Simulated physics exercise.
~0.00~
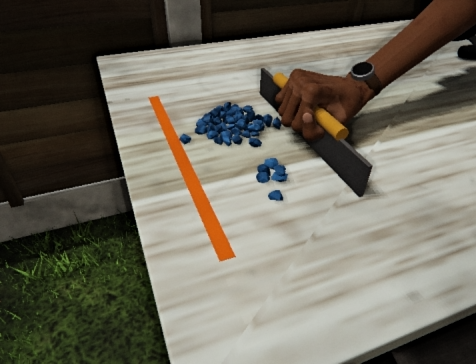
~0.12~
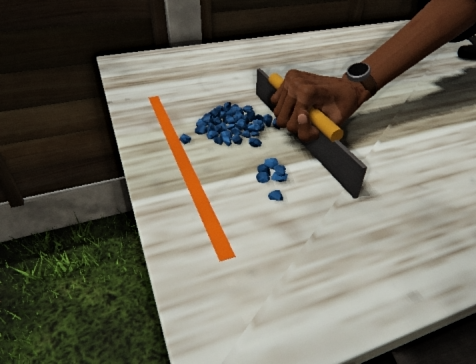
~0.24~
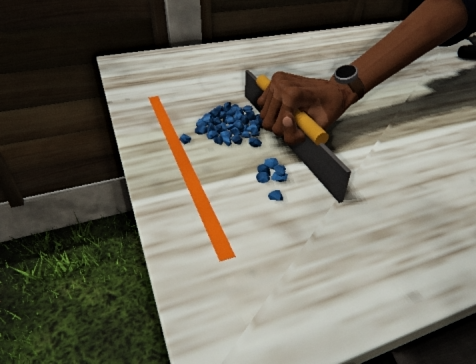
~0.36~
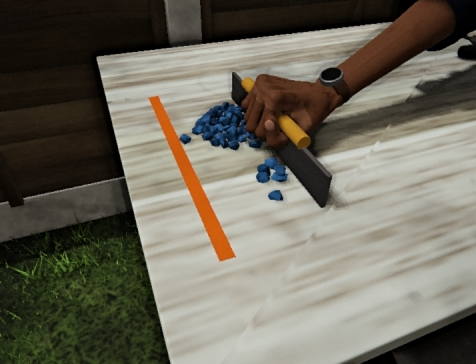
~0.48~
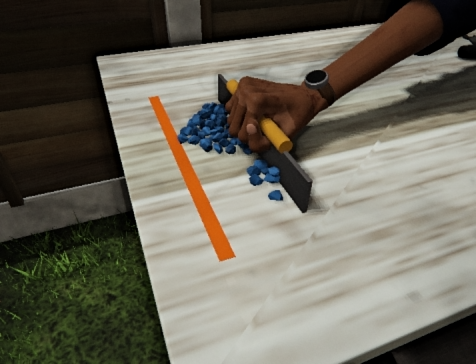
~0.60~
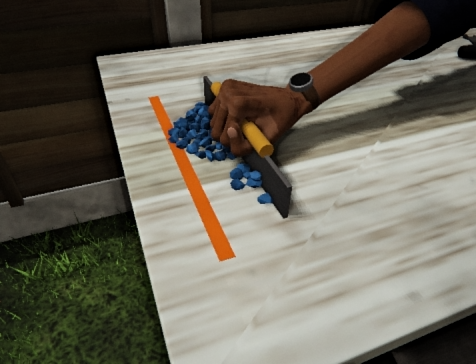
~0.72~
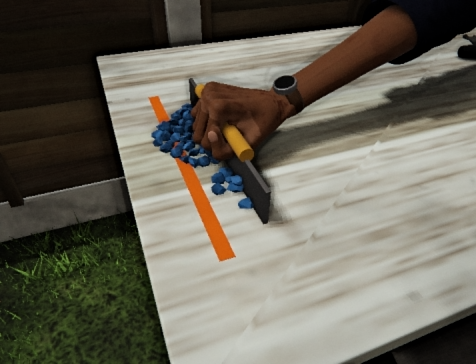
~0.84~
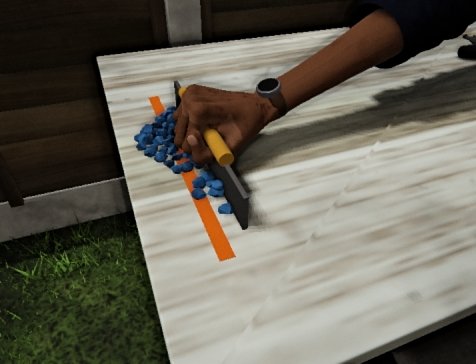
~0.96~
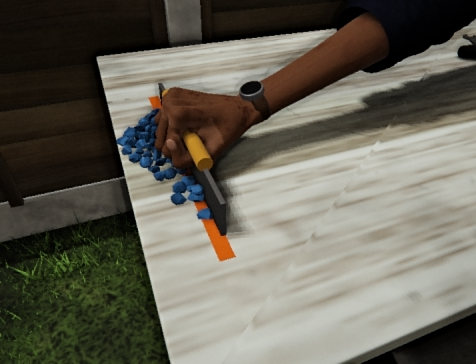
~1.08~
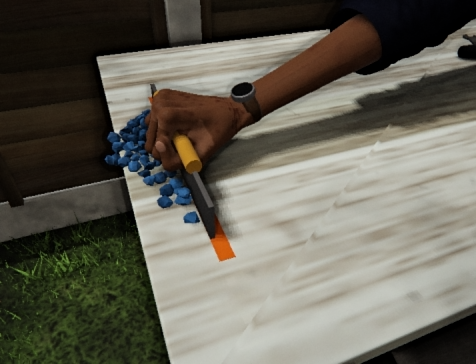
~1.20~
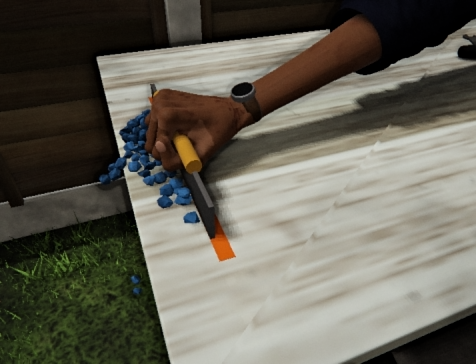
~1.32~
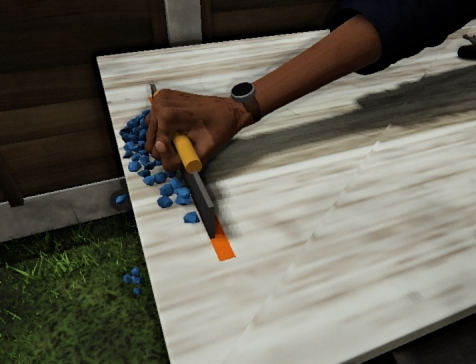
On a pale tabletop, a hand scrapes blue bits left, and a few fall off.
